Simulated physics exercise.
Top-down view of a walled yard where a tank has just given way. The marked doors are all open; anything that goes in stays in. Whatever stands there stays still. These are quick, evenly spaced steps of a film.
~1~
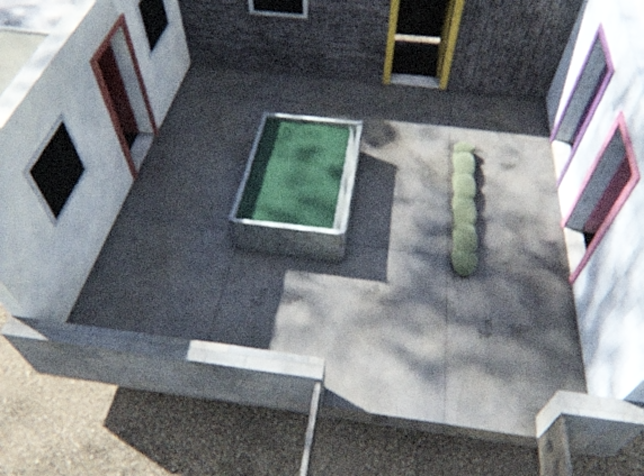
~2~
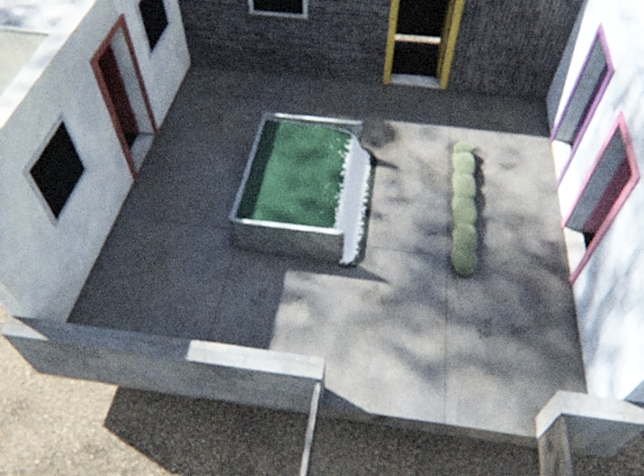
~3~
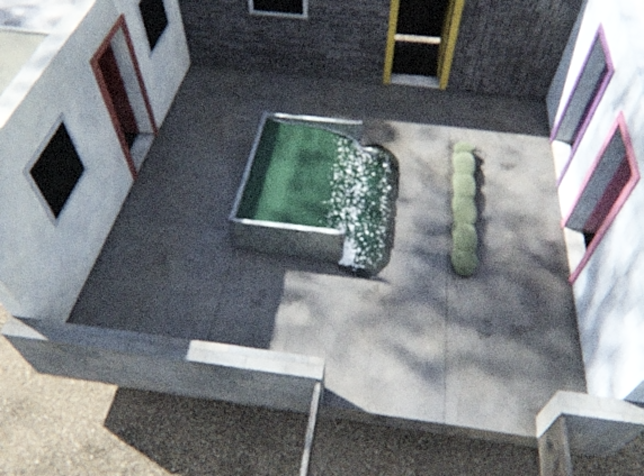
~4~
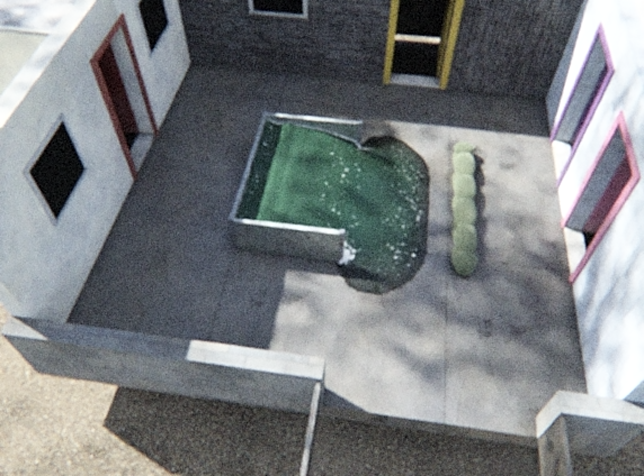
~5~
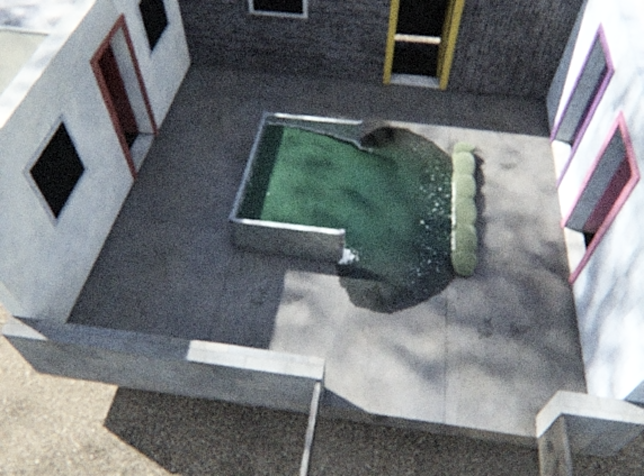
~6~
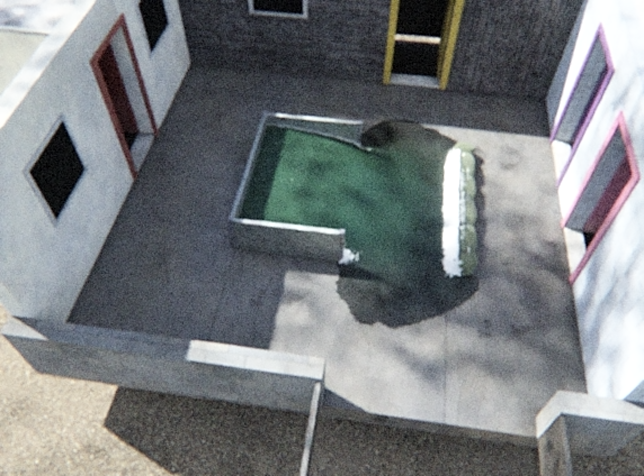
A walled yard held a tank of green water, which gave way on its right side, and the water poured out across the paving, spread wide, and splashed white against a row of round bushes.
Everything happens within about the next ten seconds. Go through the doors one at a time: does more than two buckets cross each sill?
The yellow door exceeds the allowance there; the pink door exceeds the allowance there; the red door keeps inside the allowance there; the purple door keeps inside the allowance there.
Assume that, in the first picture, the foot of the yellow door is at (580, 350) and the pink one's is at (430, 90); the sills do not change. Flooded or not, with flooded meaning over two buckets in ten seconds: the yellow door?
So then the yellow door tops it.
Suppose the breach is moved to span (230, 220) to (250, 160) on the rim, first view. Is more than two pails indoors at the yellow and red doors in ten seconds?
Taking them in turn, yellow door remains below the limit and red door overshoots.
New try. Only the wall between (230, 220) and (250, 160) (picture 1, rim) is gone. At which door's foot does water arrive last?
You want the one in purple.
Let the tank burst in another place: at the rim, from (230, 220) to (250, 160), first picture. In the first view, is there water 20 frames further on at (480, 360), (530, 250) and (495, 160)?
Spot one ends up untouched by the spill, spot two untouched by the spill, spot three untouched by the spill.
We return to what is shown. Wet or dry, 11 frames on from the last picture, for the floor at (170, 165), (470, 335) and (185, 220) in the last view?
Result, in the order given: Not wetted / wetted / not wetted.
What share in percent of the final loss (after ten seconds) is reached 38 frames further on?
My estimate is roughly 70 percent.
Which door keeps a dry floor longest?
I'd go with the red one.
A moment on, water covers 25 % of the floor; the yellow door not reached, the pink door not reached, the red door not reached, the purple door not reached.
Next, water covers 40 % of the floor; the yellow door wet at the sill, nothing in, the pink door under two buckets in, the red door not reached, the purple door wet at the sill, nothing in.
Then, water covers 45 % of the floor; the yellow door over two buckets in, the pink door over two buckets in, the red door not reached, the purple door wet at the sill, nothing in.
Later, water covers 65 % of the floor; the yellow door far over two buckets in, the pink door over two buckets in, the red door not reached, the purple door wet at the sill, nothing in.
In the end, water covers 65 % of the floor; the yellow door far over two buckets in, the pink door over two buckets in, the red door wet at the sill, nothing in, the purple door wet at the sill, nothing in.
